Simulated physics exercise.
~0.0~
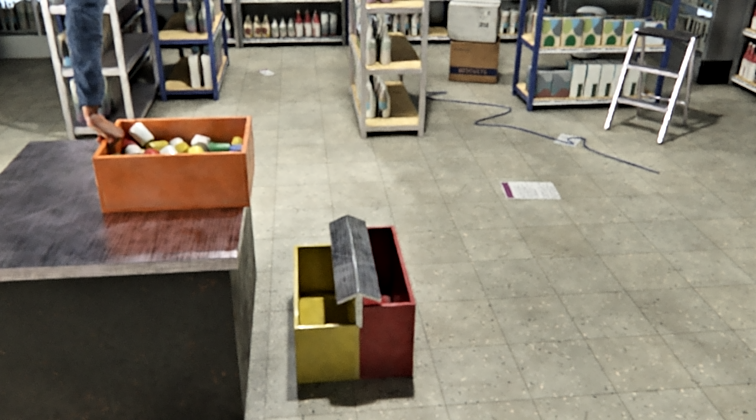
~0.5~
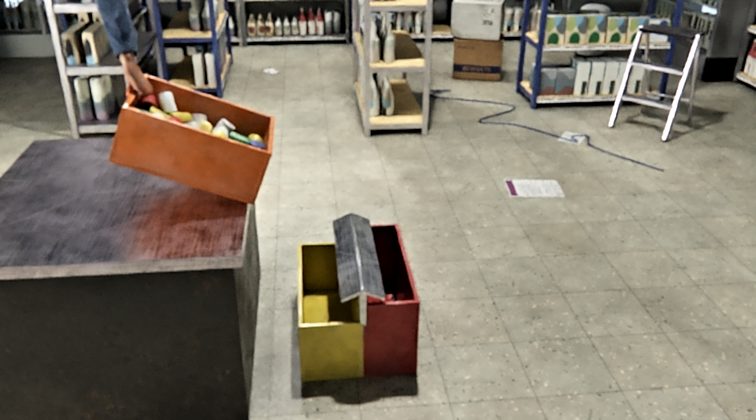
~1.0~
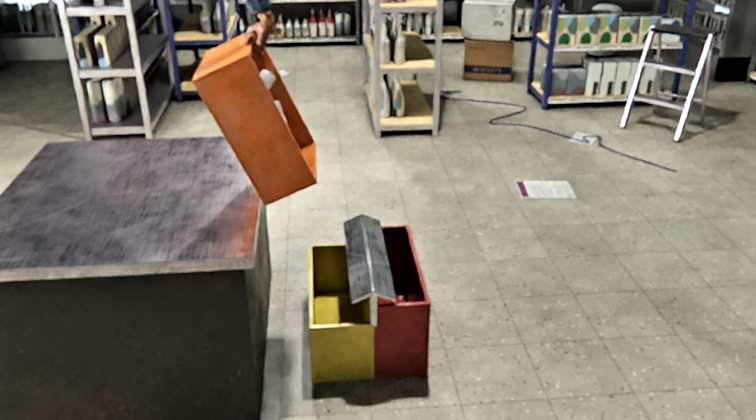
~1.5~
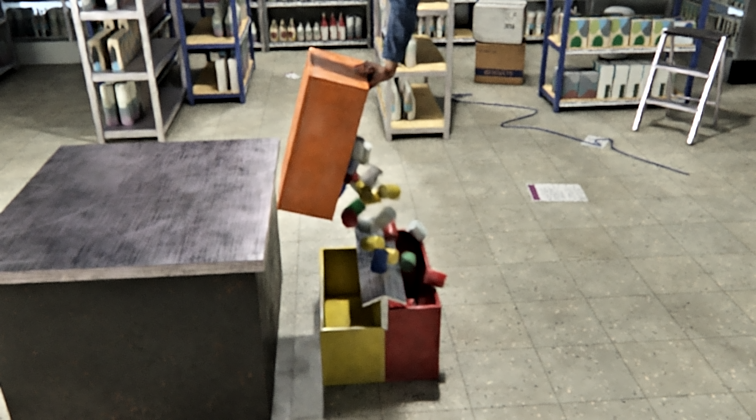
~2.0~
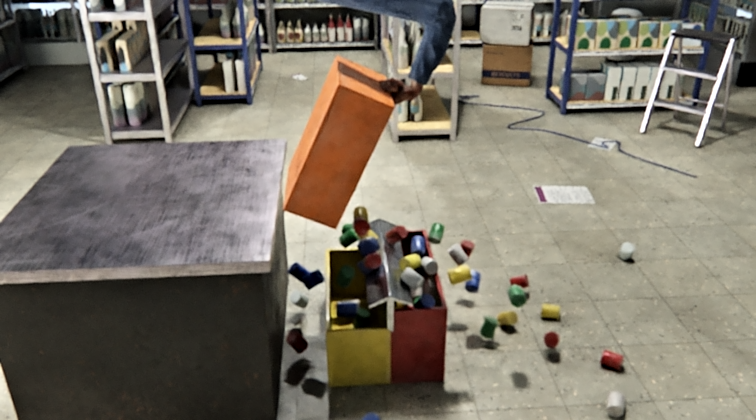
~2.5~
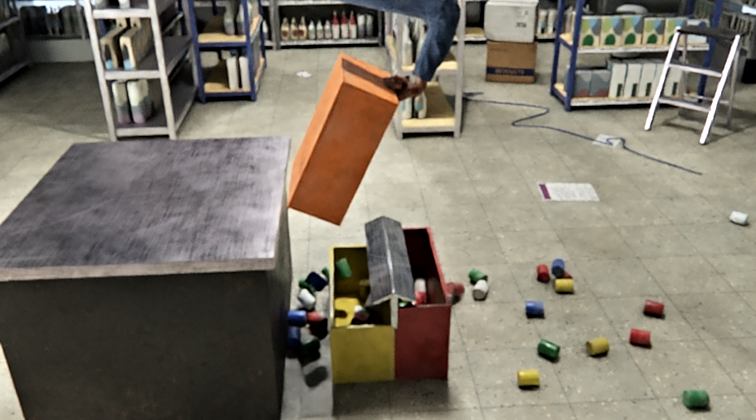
A hand tipping an orange crate off a bench, spilling colourful jars over a ridged yellow and red bin and the floor.
